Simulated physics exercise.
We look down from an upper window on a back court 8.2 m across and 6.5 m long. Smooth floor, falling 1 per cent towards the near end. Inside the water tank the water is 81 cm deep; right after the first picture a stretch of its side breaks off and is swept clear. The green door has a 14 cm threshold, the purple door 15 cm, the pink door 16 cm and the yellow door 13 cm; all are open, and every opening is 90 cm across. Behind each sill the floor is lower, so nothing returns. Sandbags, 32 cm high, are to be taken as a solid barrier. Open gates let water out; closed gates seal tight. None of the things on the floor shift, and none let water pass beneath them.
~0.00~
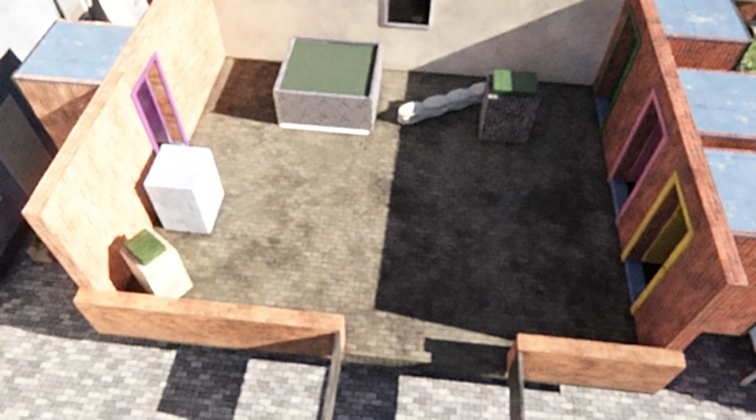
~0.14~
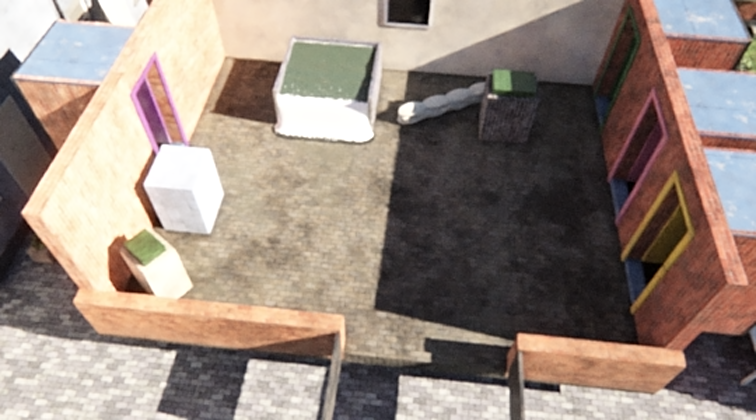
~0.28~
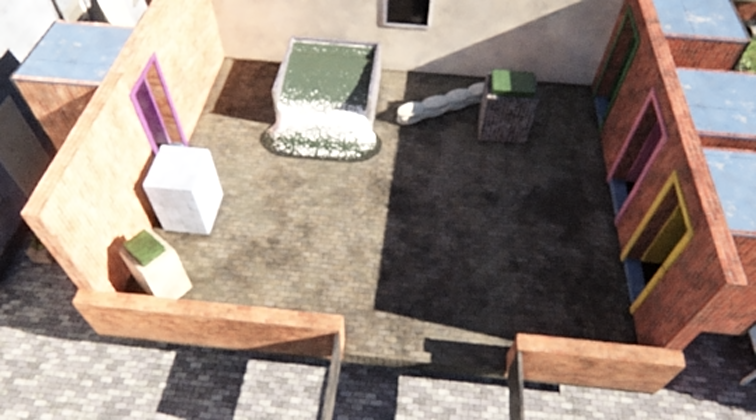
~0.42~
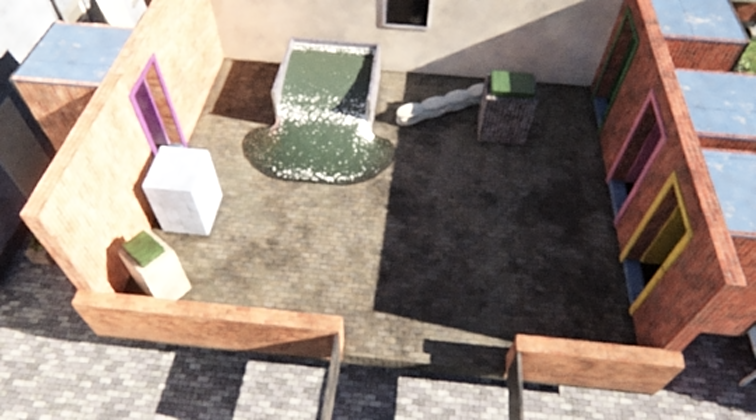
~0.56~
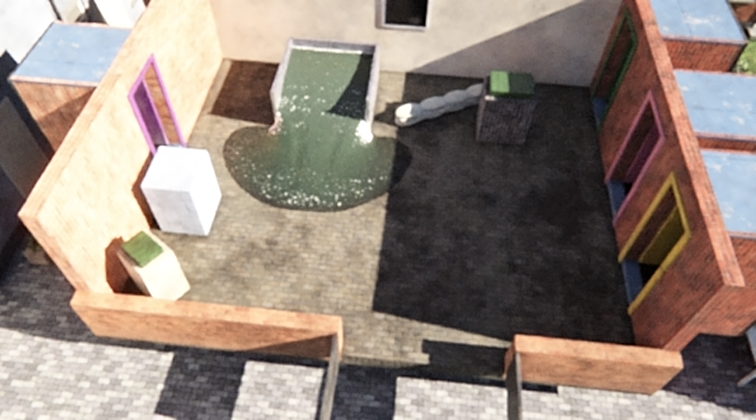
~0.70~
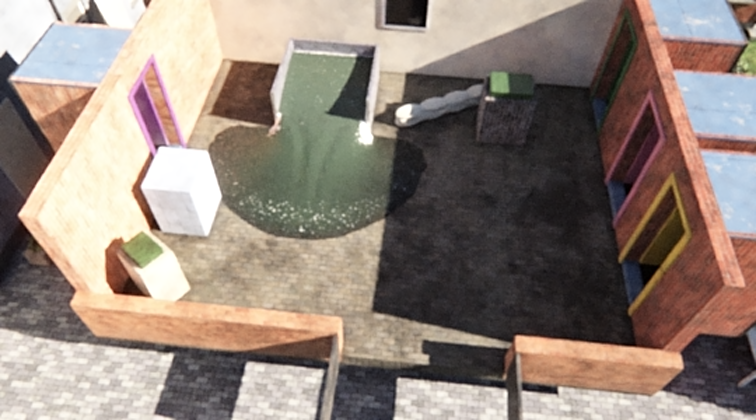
Green water burst through the front of a raised tank by the back wall, foaming white at first, then fanned out across the paved court in a widening rounded pool towards the near end.
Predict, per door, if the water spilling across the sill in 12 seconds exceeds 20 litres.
In order: Green door: Within the allowance. Purple door: Within the allowance. Pink door: Within the allowance. Yellow door: Within the allowance.
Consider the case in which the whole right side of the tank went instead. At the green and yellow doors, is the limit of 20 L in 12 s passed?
Checking each door against the limit: Green tops it, yellow does not exceed it.
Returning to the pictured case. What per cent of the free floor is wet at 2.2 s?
About 45 per cent.
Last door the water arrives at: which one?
The answer is the green door.
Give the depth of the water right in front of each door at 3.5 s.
You'd get green at 0 cm, purple at 8 cm, pink at 0 cm, and yellow at 0 cm.
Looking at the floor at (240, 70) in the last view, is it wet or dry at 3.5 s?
Looks like it's not yet wet.
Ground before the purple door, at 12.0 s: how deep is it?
Depth: Approx. 3.0 cm.
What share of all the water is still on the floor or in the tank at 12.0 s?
66 %.
After 1.4 s water covers 40 % of the floor and is deepest (35 cm) near (269, 333); green door not reached, purple door 9 cm at the sill, 0 L in, pink door not reached, yellow door not reached.
After 2.2 s water covers 45 % of the floor and is deepest (38 cm) near (208, 305); green door not reached, purple door 13 cm at the sill, 4 L in, pink door not reached, yellow door not reached.
After 3.5 s water covers 55 % of the floor and is deepest (28 cm) near (124, 318); green door not reached, purple door 8 cm at the sill, 8 L in, pink door not reached, yellow door not reached.
After 7.0 s water covers 65 % of the floor and is deepest (13 cm) near (620, 369); green door not reached, purple door 4 cm at the sill, 8 L in, pink door 2 cm at the sill, 0 L in, yellow door 7 cm at the sill, 0 L in.
After 12.0 s water covers 85 % of the floor and is deepest (7 cm) near (536, 360); green door 2 cm at the sill, 0 L in, purple door 3 cm at the sill, 8 L in, pink door 4 cm at the sill, 0 L in, yellow door 6 cm at the sill, 0 L in.
